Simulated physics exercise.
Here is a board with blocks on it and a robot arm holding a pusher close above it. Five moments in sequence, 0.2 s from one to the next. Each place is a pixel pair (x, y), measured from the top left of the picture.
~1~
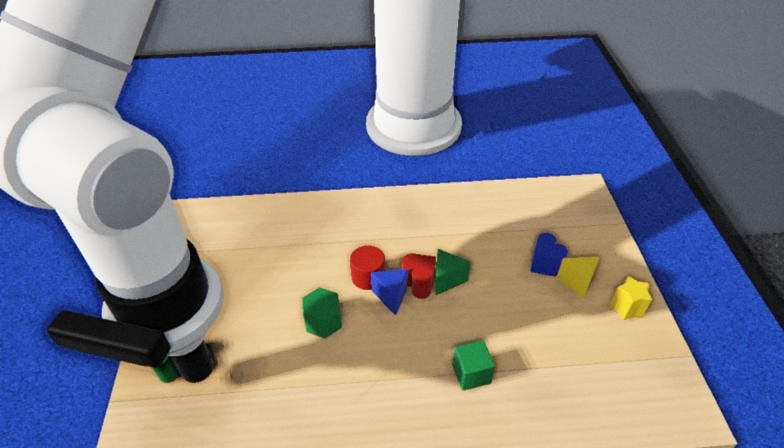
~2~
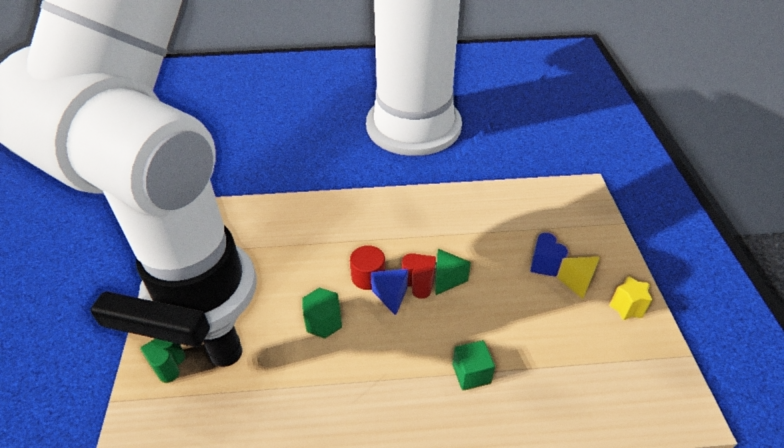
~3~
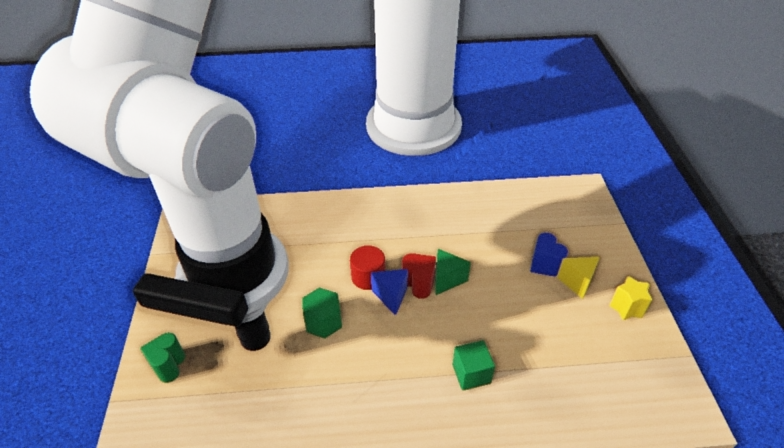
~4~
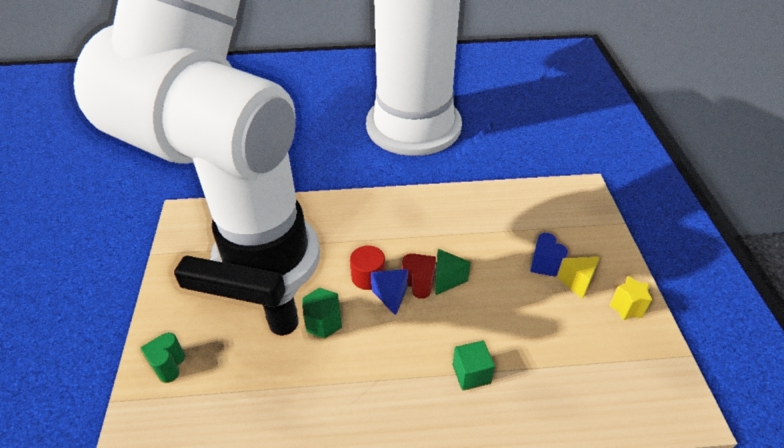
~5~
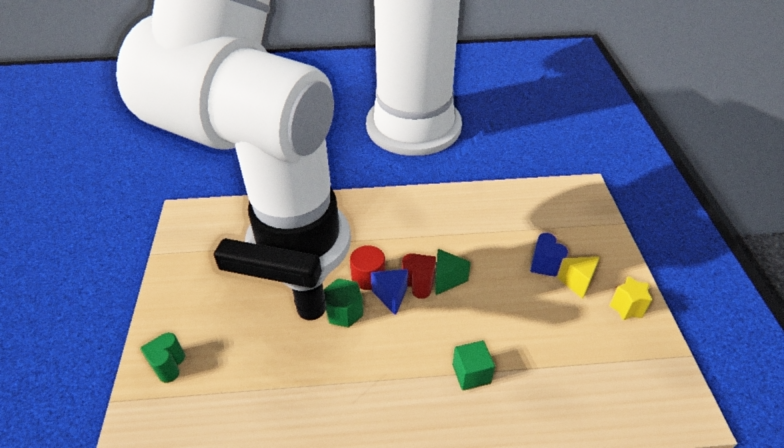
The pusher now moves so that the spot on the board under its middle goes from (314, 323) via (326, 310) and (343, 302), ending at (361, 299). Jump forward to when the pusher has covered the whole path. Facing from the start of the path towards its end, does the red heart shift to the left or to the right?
It moves off to the right.
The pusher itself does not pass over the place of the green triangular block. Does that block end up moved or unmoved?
That block moves.
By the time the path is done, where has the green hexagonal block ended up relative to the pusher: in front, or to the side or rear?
I'm fairly sure the green hexagonal block rides along ahead of the pusher to the very end.
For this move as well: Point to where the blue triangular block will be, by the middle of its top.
It is at (420, 271).
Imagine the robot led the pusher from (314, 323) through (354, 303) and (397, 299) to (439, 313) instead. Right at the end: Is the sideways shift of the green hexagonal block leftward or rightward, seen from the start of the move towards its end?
Off to the left side.
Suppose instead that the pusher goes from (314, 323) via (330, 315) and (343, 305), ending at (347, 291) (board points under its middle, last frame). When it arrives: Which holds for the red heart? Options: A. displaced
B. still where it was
Answer: A.
What follows on the original path. Halfway along, pusher at (332, 291); green hexagonal block at (364, 283); red disc at (371, 255); blue triangular block at (396, 277).
At the end, pusher at (360, 285); green hexagonal block at (391, 275); red disc at (380, 247); blue triangular block at (420, 271), turned 25° clockwise; red heart at (445, 262); green triangular block at (471, 258).
